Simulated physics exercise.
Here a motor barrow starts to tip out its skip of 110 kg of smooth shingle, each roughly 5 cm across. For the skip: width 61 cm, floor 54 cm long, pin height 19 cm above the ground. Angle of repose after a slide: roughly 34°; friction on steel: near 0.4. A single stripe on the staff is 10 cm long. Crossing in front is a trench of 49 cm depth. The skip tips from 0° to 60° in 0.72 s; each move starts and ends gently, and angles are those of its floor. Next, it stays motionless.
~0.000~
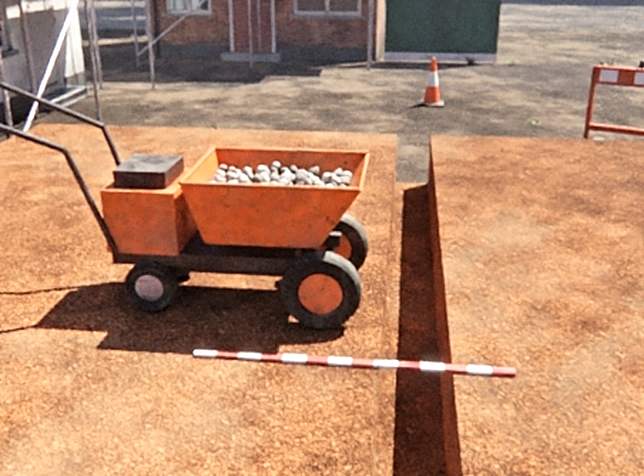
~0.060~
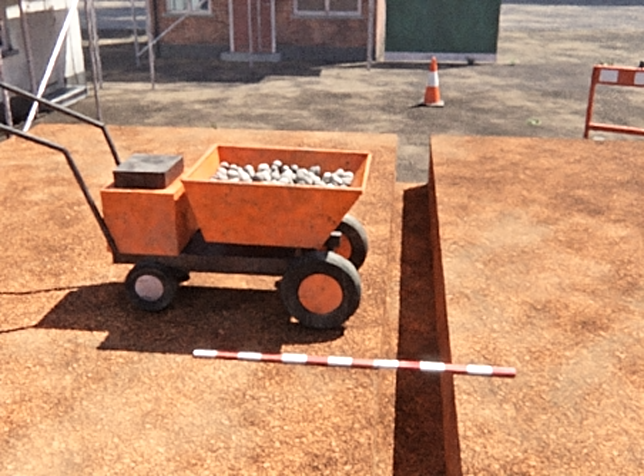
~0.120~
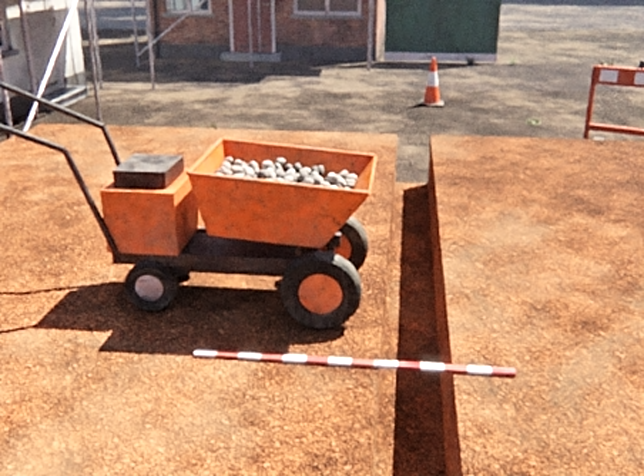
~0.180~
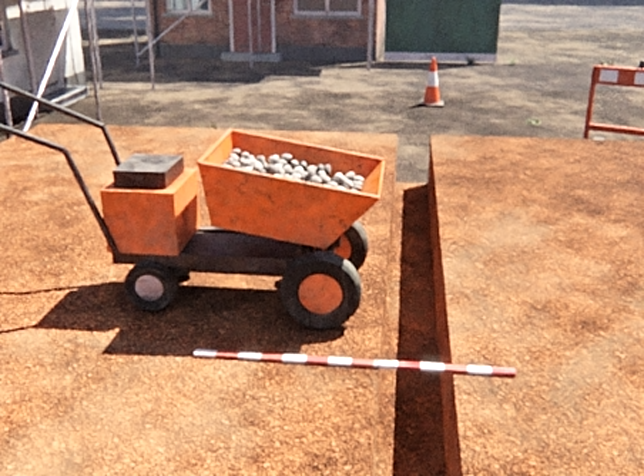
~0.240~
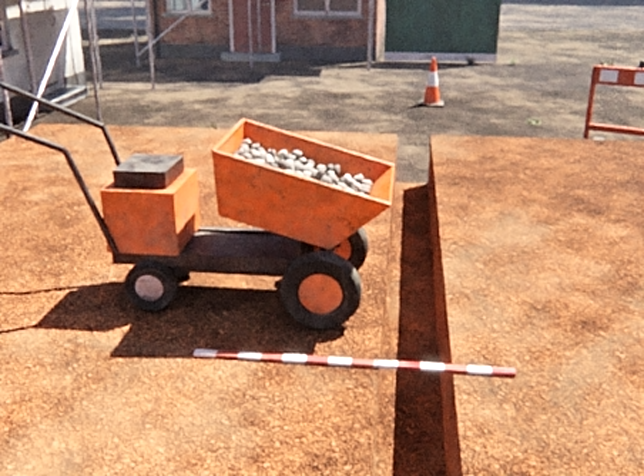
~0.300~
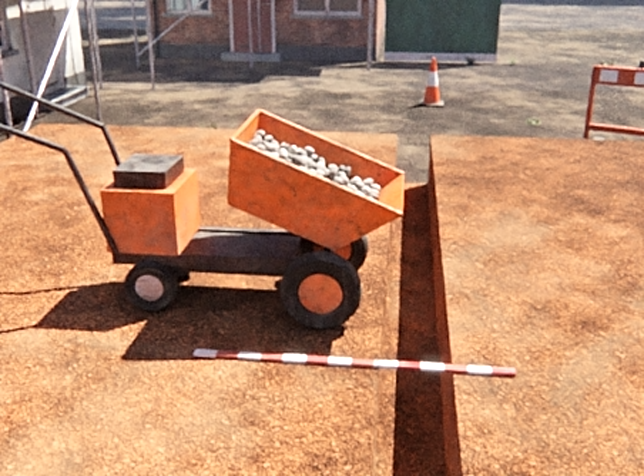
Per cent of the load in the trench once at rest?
About 15 %.
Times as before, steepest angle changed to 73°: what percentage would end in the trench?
Share in trench: Approx. 25%.
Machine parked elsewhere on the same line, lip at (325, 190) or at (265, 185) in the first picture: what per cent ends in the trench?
About 35 per cent from the first spot, about 50 from the second.
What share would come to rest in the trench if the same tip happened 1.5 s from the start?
Near 25 per cent.
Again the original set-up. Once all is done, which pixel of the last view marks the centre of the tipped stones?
Somewhere near pixel (487, 305).
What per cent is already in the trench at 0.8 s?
Roughly 0% by that time.
After 0.5 s the floor is at 51°; 100 % in the skip; the foremost stones are at (406, 238).
After 0.8 s the floor is at 60°; 93 % in the skip, 2 % in the trench, 5 % past the trench; the foremost stones are at (480, 286).
After 1.2 s the floor is at 60°; 56 % in the skip, 1 % in the trench, 43 % past the trench; the foremost stones are at (582, 309).
After 3.1 s the floor is at 60°; 34 % in the skip, 15 % in the trench, 50 % past the trench; the foremost stones are past the picture's edge.
